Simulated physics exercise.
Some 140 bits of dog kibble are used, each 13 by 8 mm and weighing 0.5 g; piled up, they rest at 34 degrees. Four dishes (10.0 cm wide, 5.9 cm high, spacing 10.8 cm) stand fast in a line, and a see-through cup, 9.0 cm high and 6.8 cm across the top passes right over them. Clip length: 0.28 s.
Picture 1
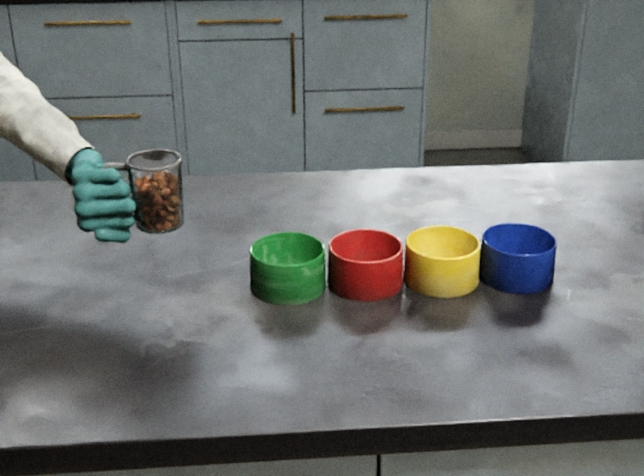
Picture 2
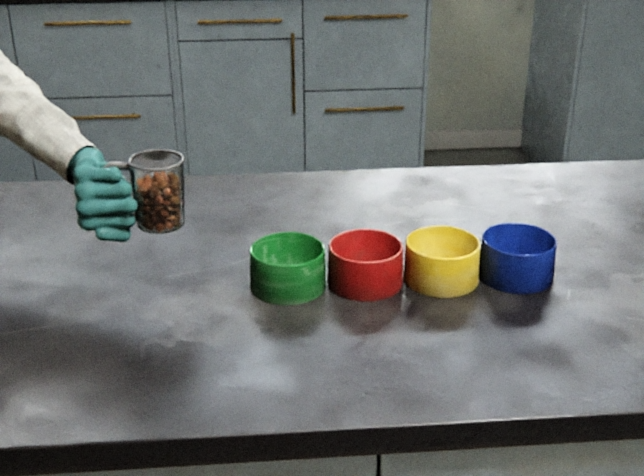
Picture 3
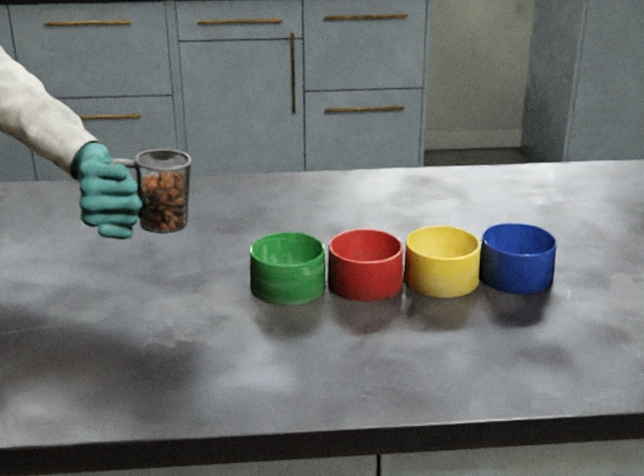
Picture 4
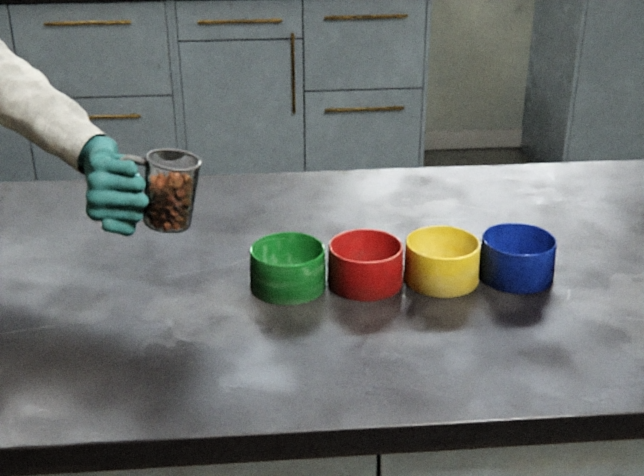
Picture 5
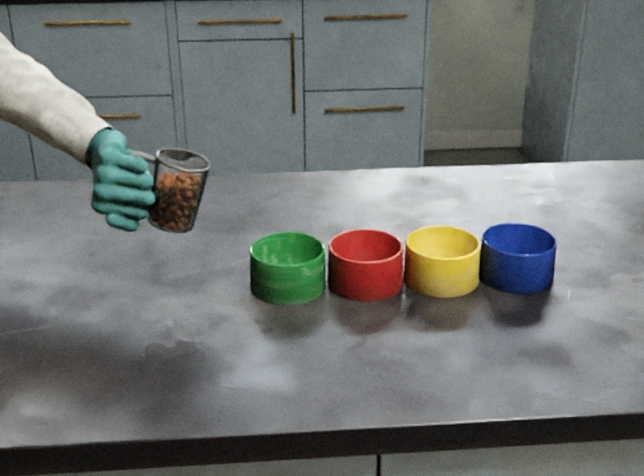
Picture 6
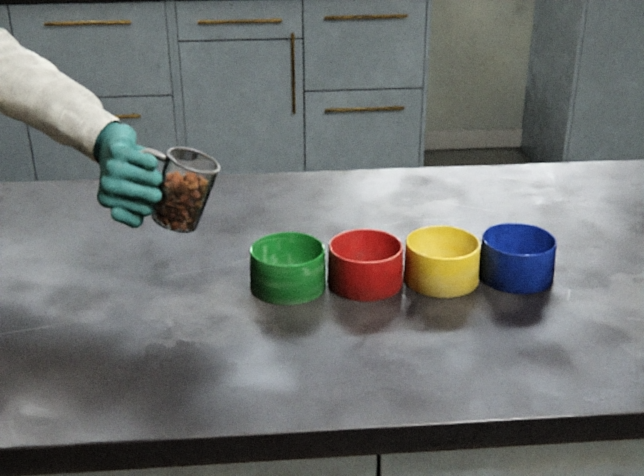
A teal-gloved hand holding a clear cup of brown pieces moves it slightly to the right over a gray countertop, gradually tilting it rightward, while green, red, yellow and blue dishes stay still in a row.
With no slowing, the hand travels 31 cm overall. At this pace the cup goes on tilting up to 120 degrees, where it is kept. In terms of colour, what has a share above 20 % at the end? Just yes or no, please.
In short: Red dish yes, blue dish no, green dish no, yellow dish no, counter no.
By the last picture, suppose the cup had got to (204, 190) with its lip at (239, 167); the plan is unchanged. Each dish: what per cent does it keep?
Red 0; blue 0; green 0; yellow 100.
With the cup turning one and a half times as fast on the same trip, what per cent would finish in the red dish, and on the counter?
The red dish 50, the counter 10.
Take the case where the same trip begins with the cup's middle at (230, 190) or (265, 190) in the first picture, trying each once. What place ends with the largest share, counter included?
In the first try yellow collects the most, and in the second it's yellow.
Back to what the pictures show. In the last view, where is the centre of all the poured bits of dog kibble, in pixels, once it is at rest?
Approximately (377, 270) in the last picture.
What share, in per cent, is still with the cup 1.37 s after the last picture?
I reckon around 15 per cent.
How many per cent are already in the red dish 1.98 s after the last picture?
Some 90 in a hundred by then.
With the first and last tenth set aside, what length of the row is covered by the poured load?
5 centimetres.
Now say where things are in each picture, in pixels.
Cup at (157, 192), tilt 0 degrees, lip at (180, 159), moved 0.0 cm; middle of the pieces at (161, 202); green dish at (287, 249); red dish at (366, 245); yellow dish at (443, 242); blue dish at (519, 239), in the first frame.
Cup at (159, 192), tilt 1 degrees, lip at (183, 159), moved 0.2 cm; middle of the pieces at (162, 202), in the second frame.
Cup at (163, 192), tilt 5 degrees, lip at (190, 161), moved 0.8 cm; middle of the pieces at (166, 202), in the third frame.
Cup at (170, 192), tilt 10 degrees, lip at (200, 163), moved 1.7 cm; middle of the pieces at (172, 202), in the fourth frame.
Cup at (177, 191), tilt 15 degrees, lip at (210, 166), moved 2.6 cm; middle of the pieces at (178, 202), in the fifth frame.
Cup at (184, 191), tilt 21 degrees, lip at (219, 168), moved 3.5 cm; middle of the pieces at (183, 201); green dish at (287, 249); red dish at (366, 245); yellow dish at (443, 242); blue dish at (519, 239), in the sixth frame.
Then, 0.82 s after the last picture, tilt 97 degrees; cup holds 100 %.
Then, 1.37 s after the last picture, tilt 120 degrees; cup holds 15 %, red 80 %.
Then, 1.98 s after the last picture, tilt 120 degrees; cup holds 0 %, red 90 %, yellow 5 %.
In the end, red 90 %, blue 0 %, green 0 %, yellow 5 %, counter 5 %.
